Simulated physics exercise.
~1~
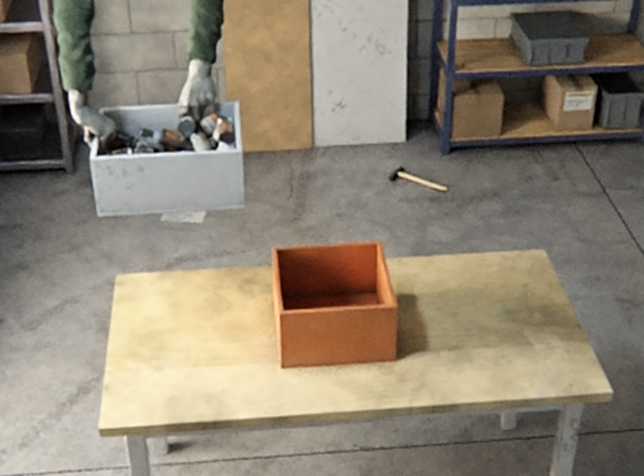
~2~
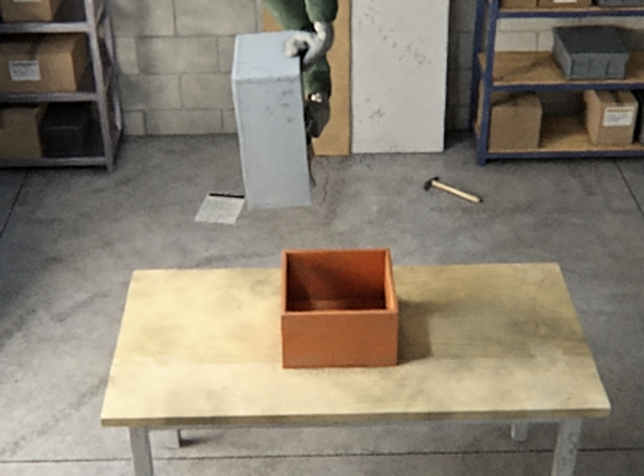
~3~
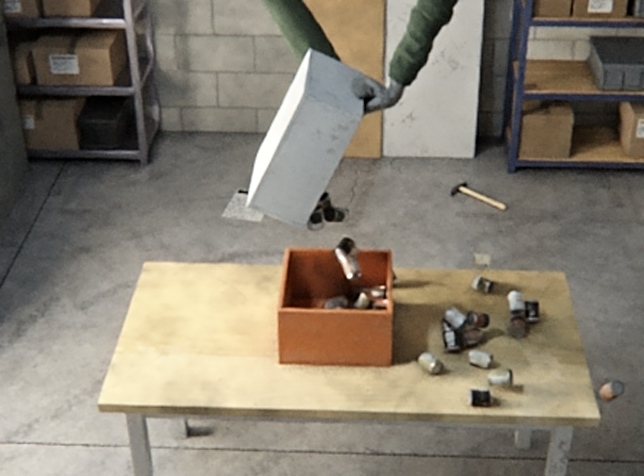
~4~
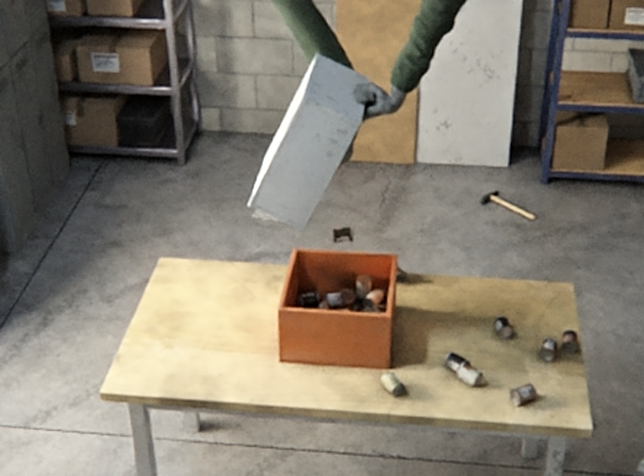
In a workshop with shelves along the back wall, a person in green sleeves lifts a white tote of small tins and tips it over an orange carton on a table; tins tumble into the carton while others scatter across the tabletop, and the tote stays tilted above.
